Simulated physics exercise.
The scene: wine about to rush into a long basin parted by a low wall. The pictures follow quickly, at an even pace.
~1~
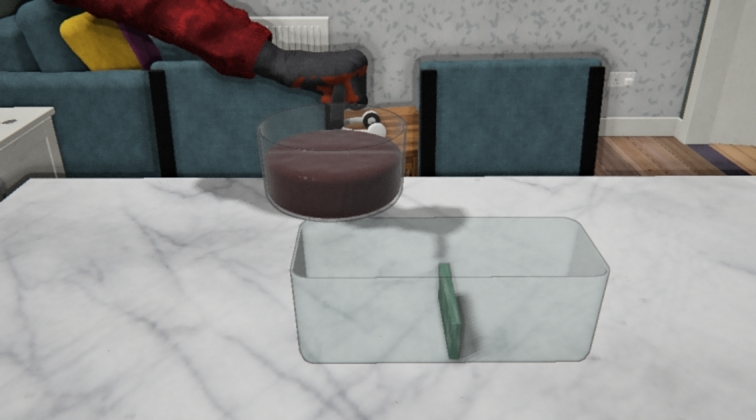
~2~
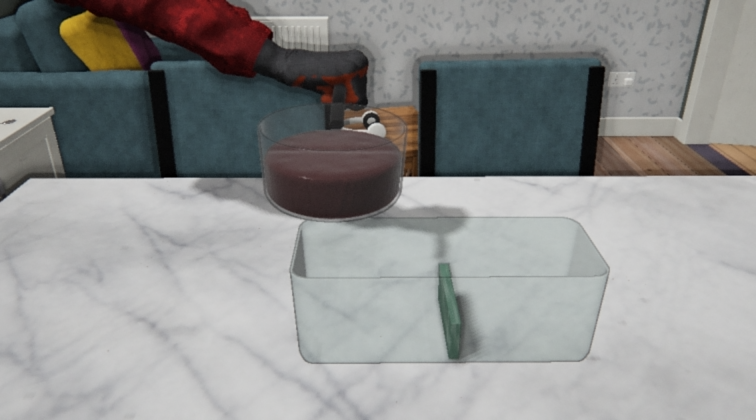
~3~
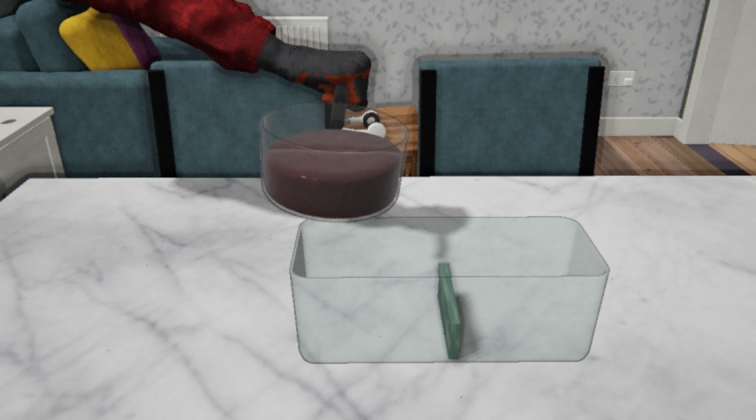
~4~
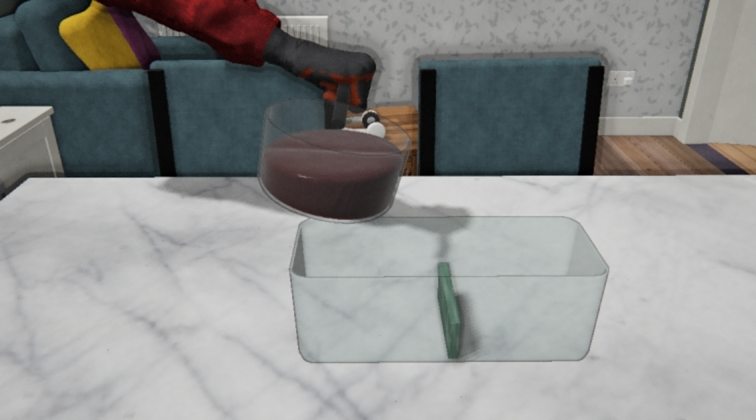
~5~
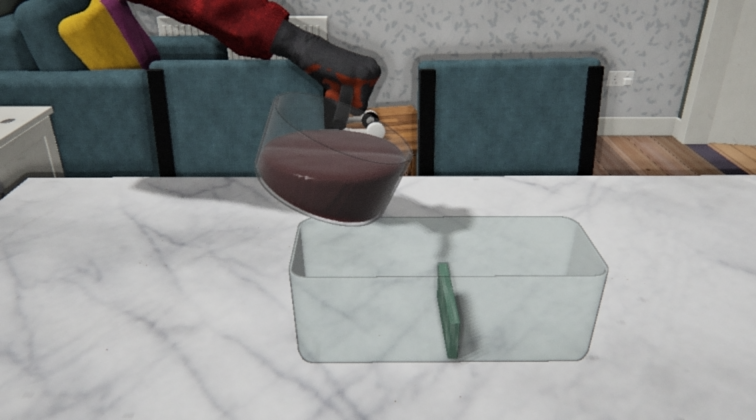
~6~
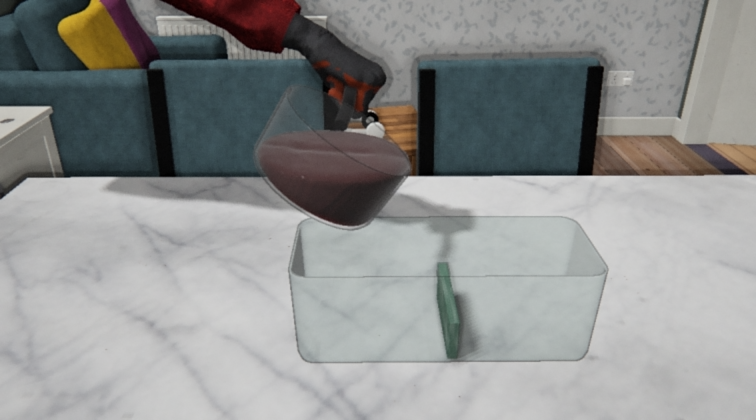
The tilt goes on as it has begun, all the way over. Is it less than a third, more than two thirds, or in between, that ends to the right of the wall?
The share right of the wall is not even a third.
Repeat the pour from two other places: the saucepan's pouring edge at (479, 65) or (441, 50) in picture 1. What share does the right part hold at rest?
The first gives 90 %, the second 70 %.
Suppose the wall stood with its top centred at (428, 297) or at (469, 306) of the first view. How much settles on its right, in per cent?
Roughly 55 per cent, and 20 per cent.
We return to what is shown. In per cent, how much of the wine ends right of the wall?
It comes to 20 per cent or so.
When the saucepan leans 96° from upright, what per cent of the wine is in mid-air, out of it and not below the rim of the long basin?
It comes to 25 per cent or so.
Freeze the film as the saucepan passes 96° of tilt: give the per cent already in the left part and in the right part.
Near 30 on the left, 15 on the right.
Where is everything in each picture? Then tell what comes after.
Tilt 0°; pouring edge (405, 126); surface from (265, 151) to (402, 150); the long basin's rim runs from (296, 247) to (593, 246); the wall's top is at (450, 293), in the first frame.
Tilt 1°; pouring edge (406, 128); surface from (265, 150) to (402, 150), in the second frame.
Tilt 6°; pouring edge (408, 133); surface from (265, 149) to (402, 151), in the third frame.
Tilt 13°; pouring edge (410, 142); surface from (264, 148) to (403, 152), in the fourth frame.
Tilt 22°; pouring edge (411, 154); surface from (262, 147) to (406, 154), in the fifth frame.
Tilt 33°; pouring edge (409, 168); surface from (259, 144) to (404, 156); 1 per cent is over the edge, in the sixth frame.
A moment on, the saucepan is tipped on its side and 27 per cent is still to pour, 30 is left of the wall and 16 right of it.
Next, the saucepan is tipped right over and 4 per cent is still to pour, 69 is left of the wall and 21 right of it.
Then the saucepan is tipped right over and 0 per cent is still to pour, 75 is left of the wall and 22 right of it.
Later the saucepan is tipped right over and 0 per cent is still to pour, 75 is left of the wall and 22 right of it.
At rest 75 per cent lies left of the wall, 22 right of it and 3 outside.
